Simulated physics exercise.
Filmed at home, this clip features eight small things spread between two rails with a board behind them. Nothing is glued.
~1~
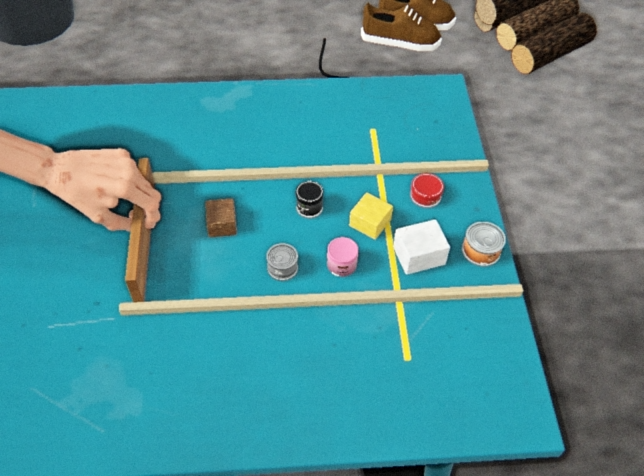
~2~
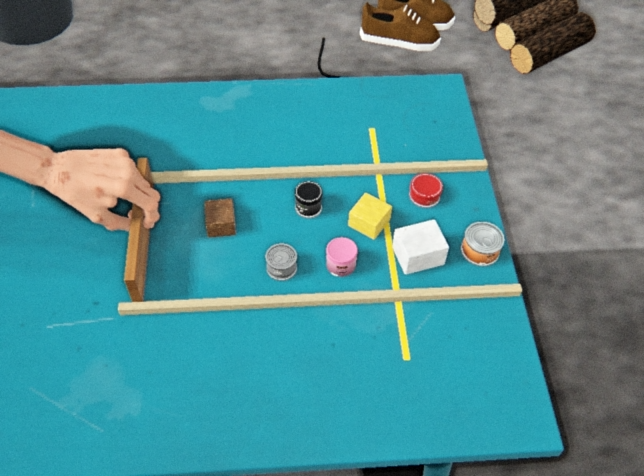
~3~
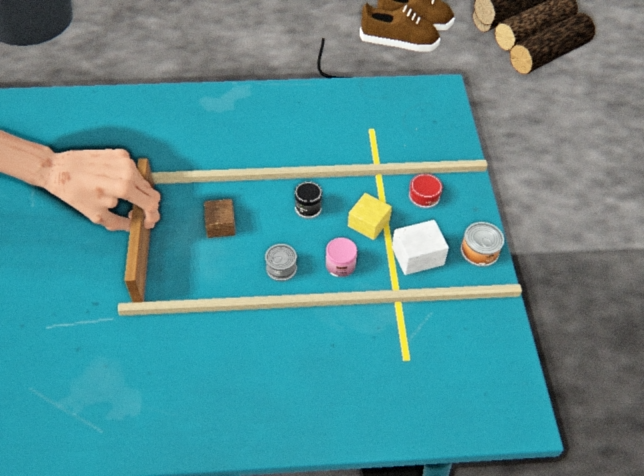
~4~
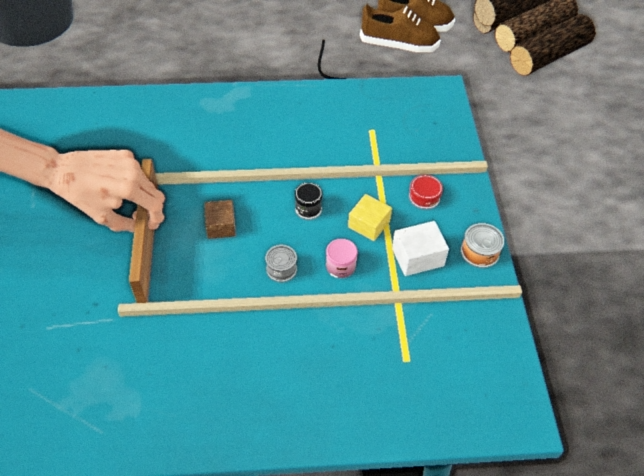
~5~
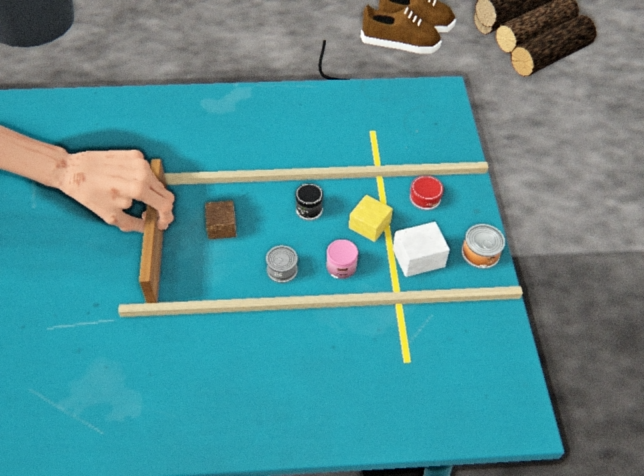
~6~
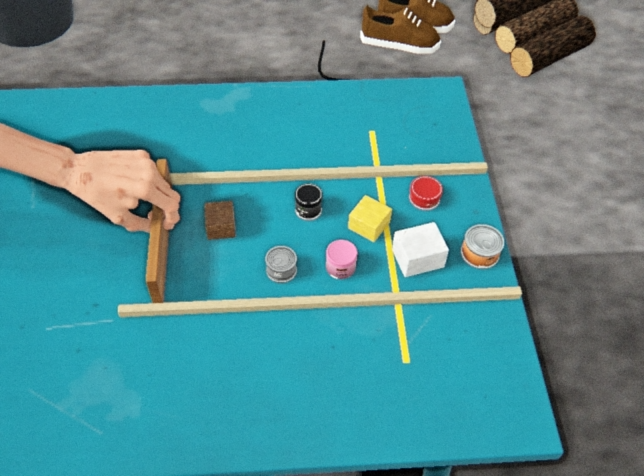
A hand slides a wooden board slightly right between two rails, toward small still objects.
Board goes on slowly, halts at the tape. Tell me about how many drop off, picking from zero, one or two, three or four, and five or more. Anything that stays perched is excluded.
Table keeps every one.
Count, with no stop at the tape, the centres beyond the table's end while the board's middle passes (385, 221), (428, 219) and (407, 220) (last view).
Past the end: 0, 1 and 1.
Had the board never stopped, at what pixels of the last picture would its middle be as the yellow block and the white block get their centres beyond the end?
Roughly at (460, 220) and roughly at (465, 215).
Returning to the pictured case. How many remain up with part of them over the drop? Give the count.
1 of them.
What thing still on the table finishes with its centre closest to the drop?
The orange tin is foremost.
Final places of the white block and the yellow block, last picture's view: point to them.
One ends up near (458, 245) and the other near (433, 214).
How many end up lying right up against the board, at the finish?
All in all, 3.
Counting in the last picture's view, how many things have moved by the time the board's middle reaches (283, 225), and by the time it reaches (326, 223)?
The first count is 3, and then it's 5.
A little later, none off yet; orange tin at rest near (482, 247); red pot at rest near (426, 193); white block at rest near (420, 250).
Next, none off yet; orange tin at rest near (482, 247); red pot at rest near (426, 193); white block moving near (429, 248).
When it is over, the number that fall off is zero.
